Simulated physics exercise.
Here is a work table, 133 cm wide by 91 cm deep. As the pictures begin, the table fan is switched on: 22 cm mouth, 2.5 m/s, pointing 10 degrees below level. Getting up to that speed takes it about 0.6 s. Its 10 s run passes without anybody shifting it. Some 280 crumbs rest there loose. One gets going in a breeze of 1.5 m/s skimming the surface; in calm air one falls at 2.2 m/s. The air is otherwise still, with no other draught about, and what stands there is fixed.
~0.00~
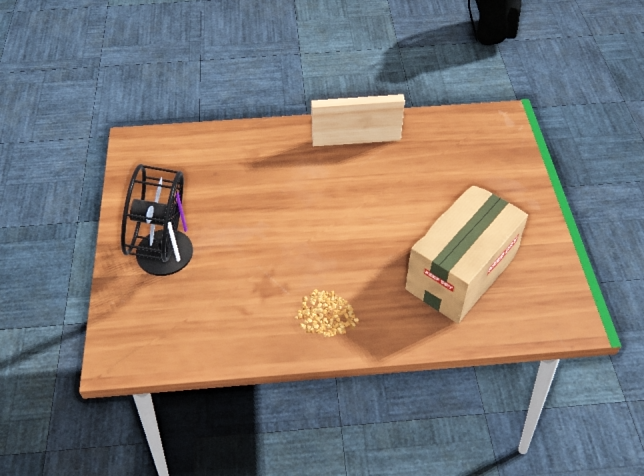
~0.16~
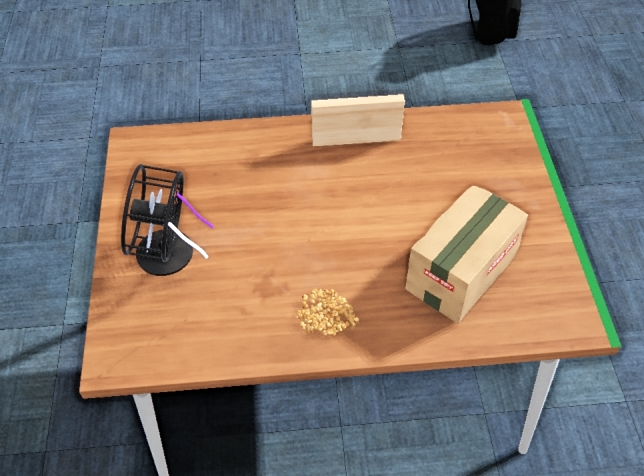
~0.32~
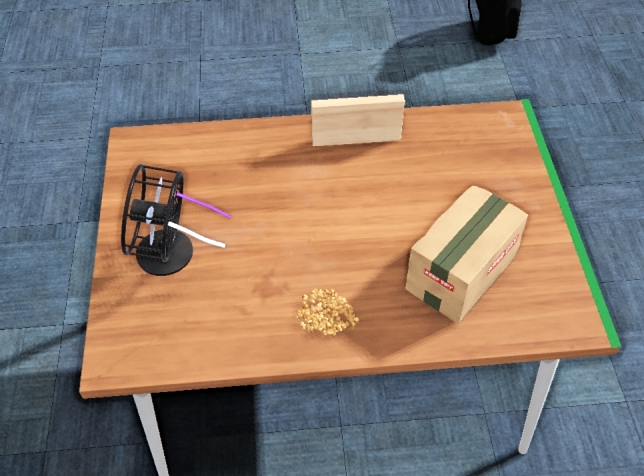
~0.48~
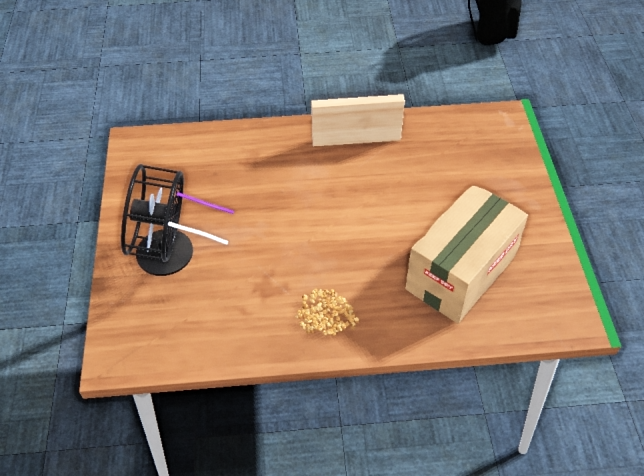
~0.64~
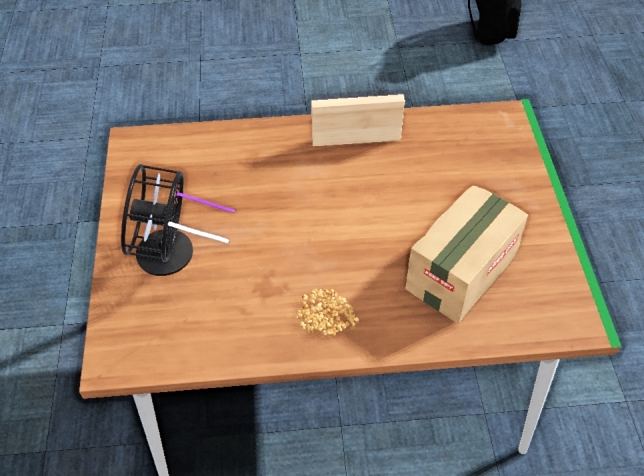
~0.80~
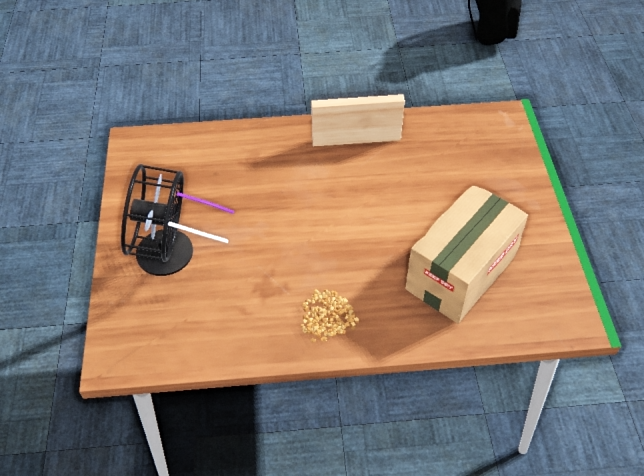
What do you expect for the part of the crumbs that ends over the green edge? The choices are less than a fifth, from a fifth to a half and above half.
The amount that finishes over the green edge is below one fifth of the lot.
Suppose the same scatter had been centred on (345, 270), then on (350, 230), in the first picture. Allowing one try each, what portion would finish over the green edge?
Near 30 % for the first and near 90 % for the second.
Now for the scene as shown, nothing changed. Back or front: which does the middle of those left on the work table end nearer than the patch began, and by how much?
Moved forward, around 10 cm.
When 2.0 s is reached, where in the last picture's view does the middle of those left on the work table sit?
Near (352, 331).
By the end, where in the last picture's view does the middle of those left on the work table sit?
Around (344, 343).
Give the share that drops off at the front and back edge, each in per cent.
About 80 % front, about 0 % back.
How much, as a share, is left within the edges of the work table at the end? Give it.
About 15 percent of them remain.
After 2.0 s, 0 % are over the green edge; the middle of those still in play is near (357, 335); 73 % have settled or left.
After 3.2 s, 0 % are over the green edge; the middle of those still in play is near (352, 340); 83 % have settled or left.
After 5.5 s, 0 % are over the green edge; the middle of those still in play is near (353, 341); 85 % have settled or left.
After 10.0 s, at the end, 0 % are over the green edge; the middle of those still in play is near (344, 343).
